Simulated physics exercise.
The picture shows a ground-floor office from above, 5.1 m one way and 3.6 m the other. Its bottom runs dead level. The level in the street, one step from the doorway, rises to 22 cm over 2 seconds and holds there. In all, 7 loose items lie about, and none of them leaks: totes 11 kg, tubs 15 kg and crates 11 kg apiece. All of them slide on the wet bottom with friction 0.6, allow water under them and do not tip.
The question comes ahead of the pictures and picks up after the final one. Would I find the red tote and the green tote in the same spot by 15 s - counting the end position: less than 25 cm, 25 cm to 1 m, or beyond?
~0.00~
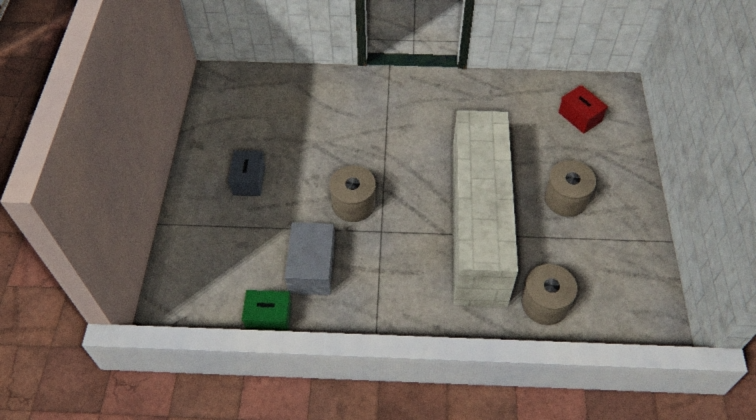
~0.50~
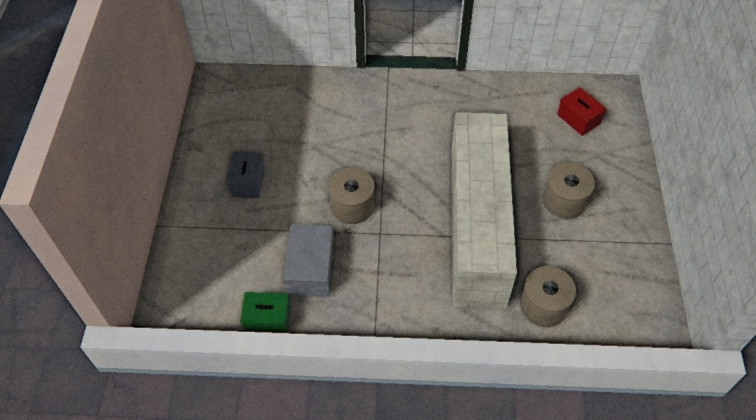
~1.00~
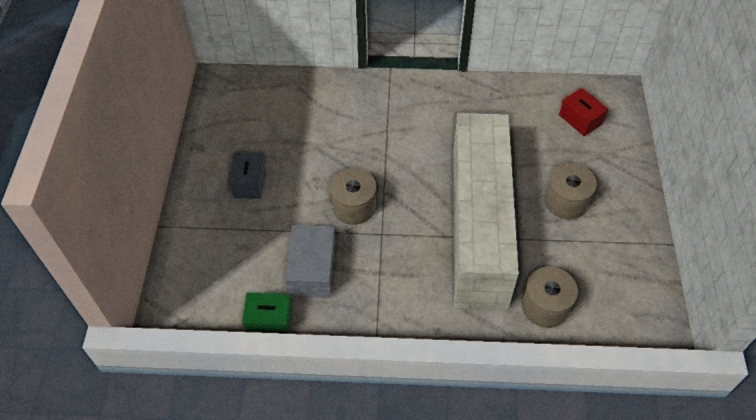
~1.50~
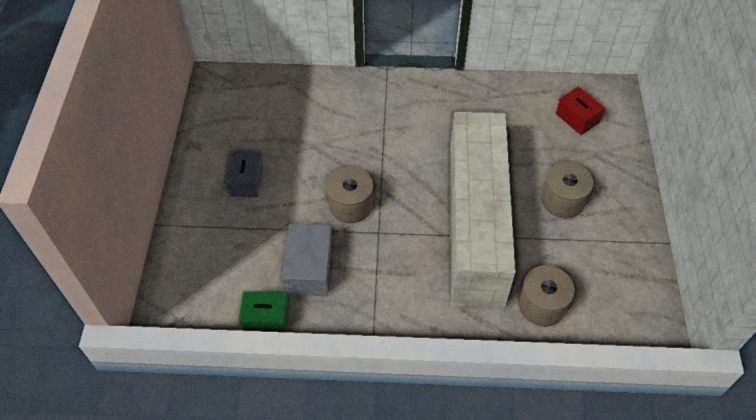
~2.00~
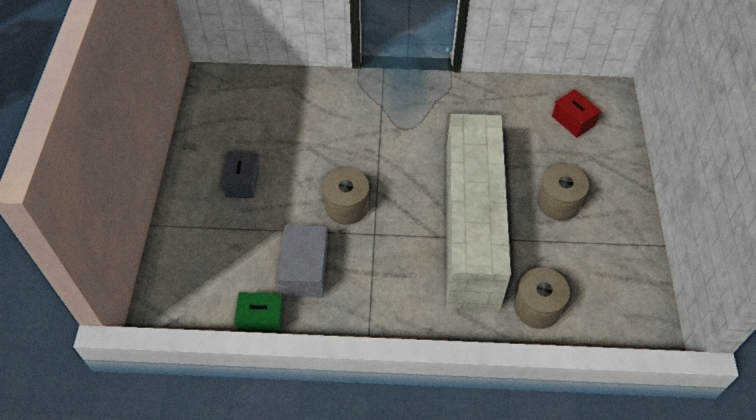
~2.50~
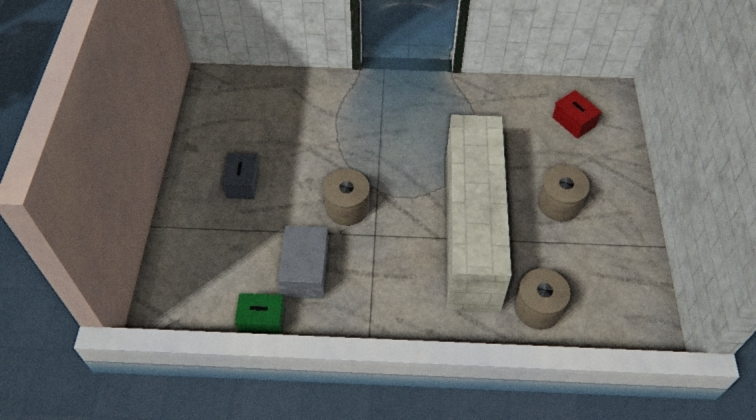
Red tote: A short shift. Green tote: A long trip.
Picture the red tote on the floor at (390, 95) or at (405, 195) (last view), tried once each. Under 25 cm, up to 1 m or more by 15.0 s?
First try it drifts well away, second try it drifts well away.
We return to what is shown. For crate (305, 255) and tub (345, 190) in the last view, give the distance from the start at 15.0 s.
They sit 150 cm and 300 cm away, in the order given.
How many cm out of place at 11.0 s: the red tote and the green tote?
5 and 80 cm or so by then.
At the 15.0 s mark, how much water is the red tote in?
Close to 13 centimetres.
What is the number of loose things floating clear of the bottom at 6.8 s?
Count at that moment: 1.
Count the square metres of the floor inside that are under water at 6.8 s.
Wet area: Approx. 16 m2.
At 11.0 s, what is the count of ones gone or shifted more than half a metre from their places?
By my tally, 3.
After 3.5 s the red tote is near (579, 107), 0.0 m from its start, aground; the green tote is near (259, 309), 0.0 m from its start, aground; 0 afloat.
After 6.8 s the red tote is near (579, 107), 0.0 m from its start, aground; the green tote is near (259, 309), 0.0 m from its start, aground; 1 afloat.
After 11.0 s the red tote is near (582, 106), 0.0 m from its start, aground; the green tote is near (266, 230), 0.8 m from its start, afloat; 3 afloat.
After 15.0 s the red tote is near (595, 72), 0.5 m from its start, afloat; the green tote is near (273, 140), 1.9 m from its start, afloat; 7 afloat.
